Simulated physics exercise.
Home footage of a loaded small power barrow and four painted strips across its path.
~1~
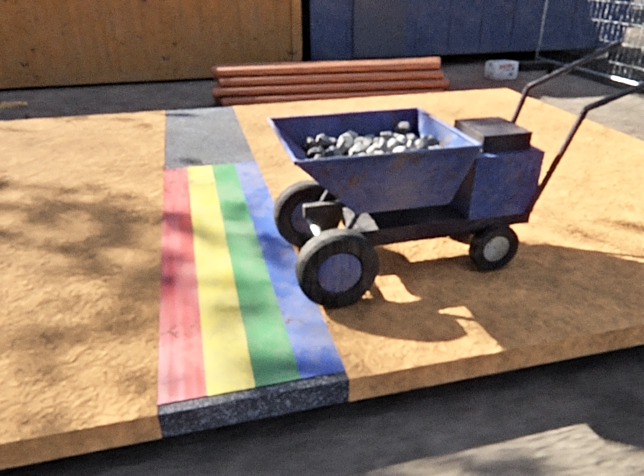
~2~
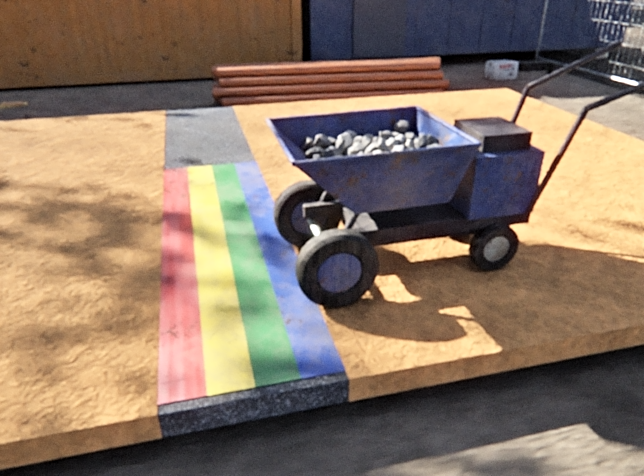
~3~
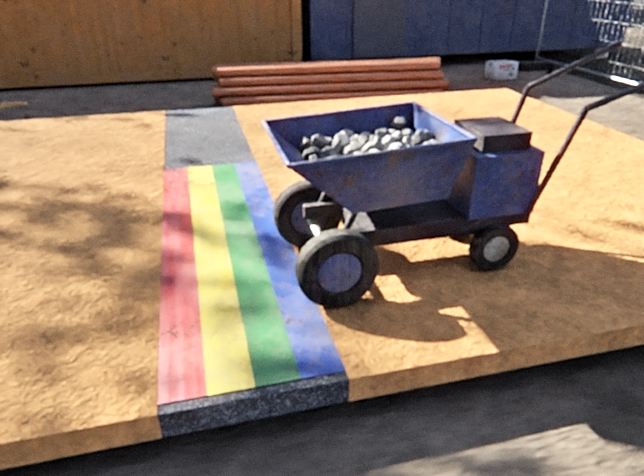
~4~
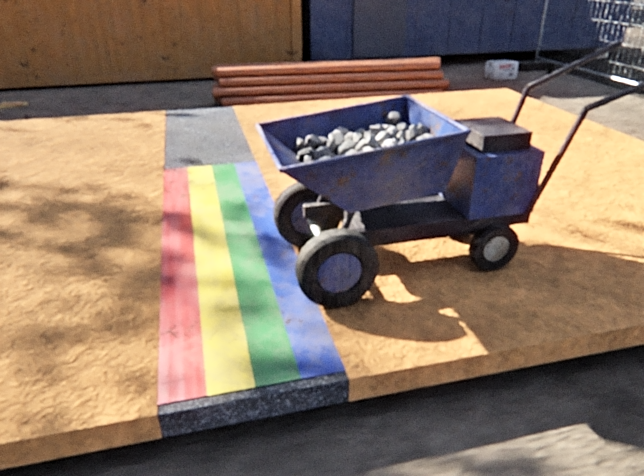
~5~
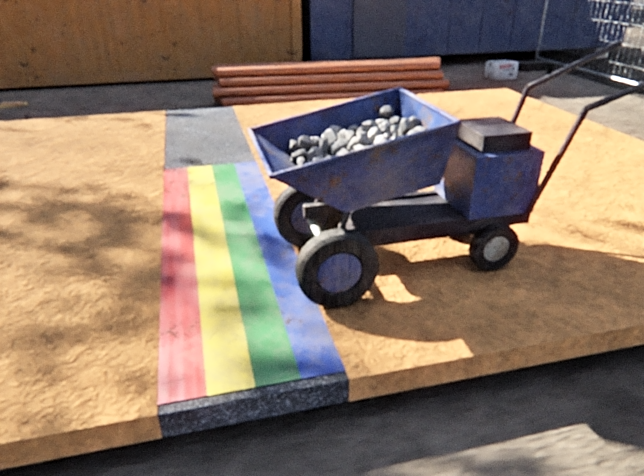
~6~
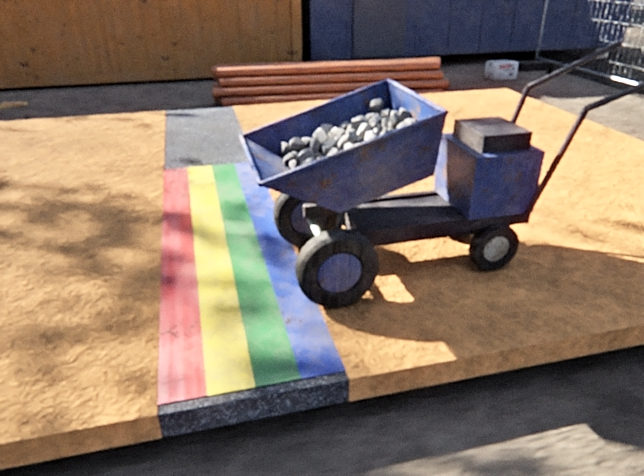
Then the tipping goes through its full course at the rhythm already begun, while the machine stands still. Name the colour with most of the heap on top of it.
Red.
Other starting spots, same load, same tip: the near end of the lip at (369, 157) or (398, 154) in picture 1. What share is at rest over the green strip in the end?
That would be roughly 40 in a hundred and then roughly 30 in a hundred.
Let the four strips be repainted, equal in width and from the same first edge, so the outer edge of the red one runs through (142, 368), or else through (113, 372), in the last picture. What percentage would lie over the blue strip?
In turn, 0 and 0 in a hundred.
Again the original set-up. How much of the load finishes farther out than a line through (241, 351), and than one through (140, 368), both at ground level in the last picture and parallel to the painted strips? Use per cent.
Around 80 in a hundred for the first, 30 in a hundred for the second.
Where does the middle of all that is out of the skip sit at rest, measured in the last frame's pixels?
Close to (165, 284) in the last picture.
Soon after the last picture, skip tipped steeply; all in the skip.
A little later, skip tipped steeply; most in the skip; a stray few over the yellow strip; a small part over the red strip; a stray few falling; a stray few off the paint.
Later still, skip tipped right over; about a quarter in the skip; a small part over the yellow strip; about a third over the red strip; about a third off the paint.
At rest, skip tipped right over; about a quarter in the skip; none over the blue strip; a stray few over the green strip; a small part over the yellow strip; about a third over the red strip; about a third off the paint.
